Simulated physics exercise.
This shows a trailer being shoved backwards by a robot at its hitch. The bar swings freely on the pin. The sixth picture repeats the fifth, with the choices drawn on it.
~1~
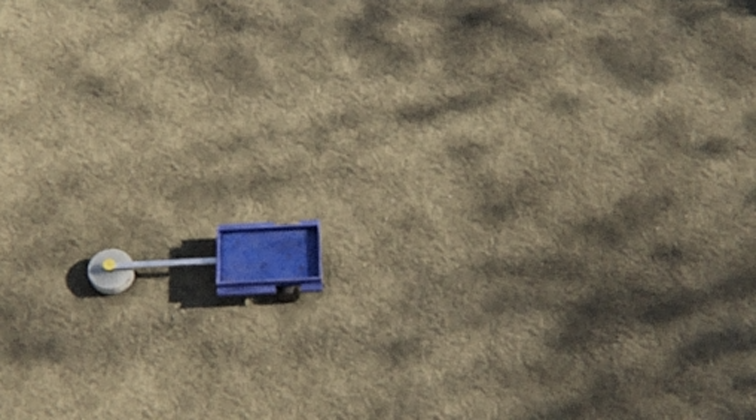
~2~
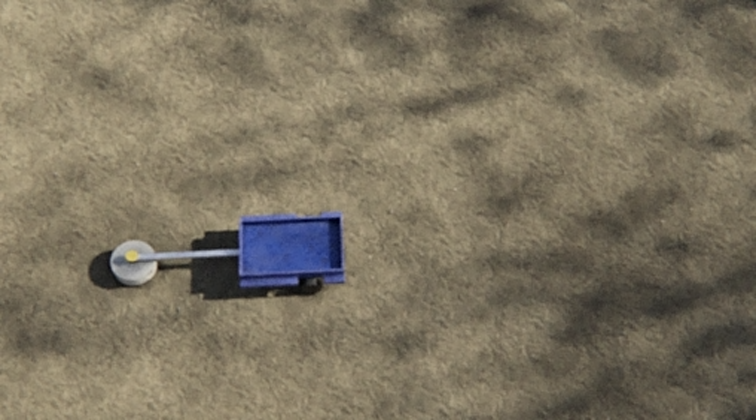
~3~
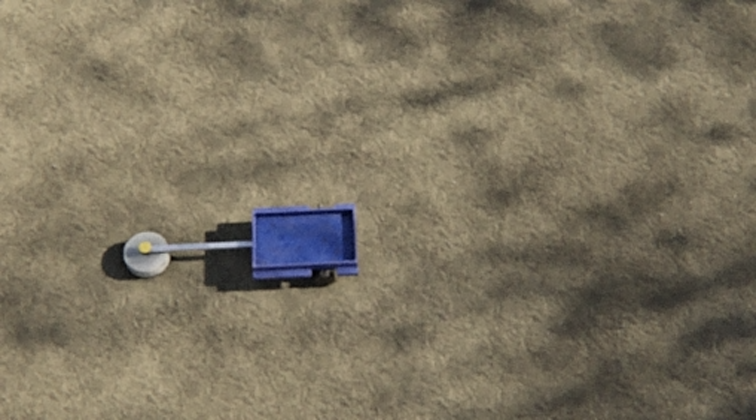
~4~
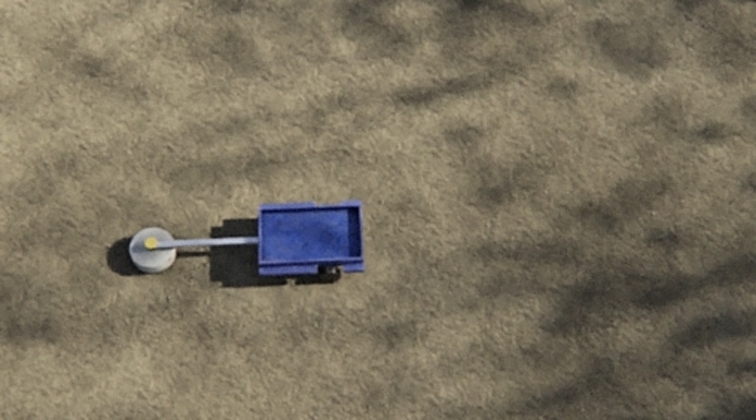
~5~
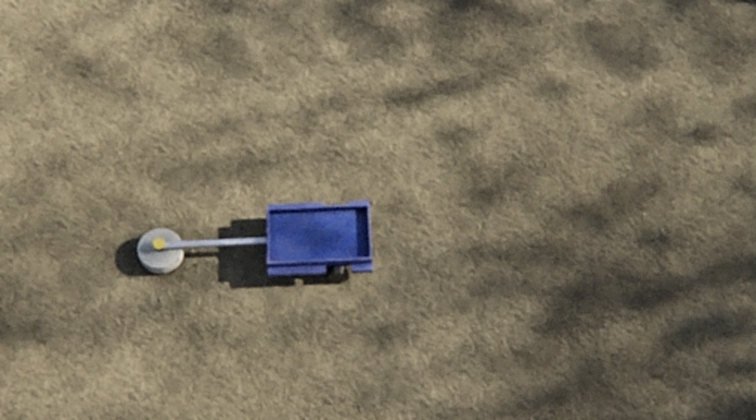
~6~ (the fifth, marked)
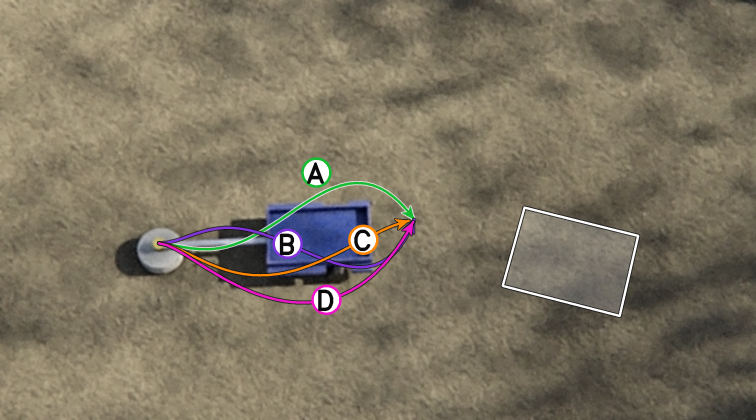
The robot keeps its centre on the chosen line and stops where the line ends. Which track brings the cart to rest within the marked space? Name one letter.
Line A does it.
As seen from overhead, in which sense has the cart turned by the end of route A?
On that route, clockwise.
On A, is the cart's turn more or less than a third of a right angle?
It turns less than that.
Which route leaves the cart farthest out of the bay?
Route D.
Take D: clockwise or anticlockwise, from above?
On that route, anticlockwise.
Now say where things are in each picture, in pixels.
The first frame shows blue cart (269, 257); robot (111, 270).
The second frame shows robot (134, 261); blue cart (292, 248).
The third frame shows robot (147, 253); blue cart (305, 240).
The fourth frame shows robot (152, 249); blue cart (311, 237).
The fifth frame shows robot (160, 249); blue cart (319, 237).
On the copy, A from (159, 243) via (298, 208) to (414, 220); B from (159, 243) via (303, 250) to (414, 220); C from (159, 243) via (286, 273) to (409, 221); D from (159, 243) via (292, 302) to (413, 222); the bay at (571, 261).
On A. First, robot (260, 239), cart (419, 229).
Then, robot (346, 190), cart (494, 234).
Finally, robot (414, 226), cart (569, 261); the cart stands in the bay.
By contrast, B leaves the cart at (573, 217), out of the bay; C leaves the cart at (560, 173), out of the bay; D leaves the cart at (526, 130), out of the bay.
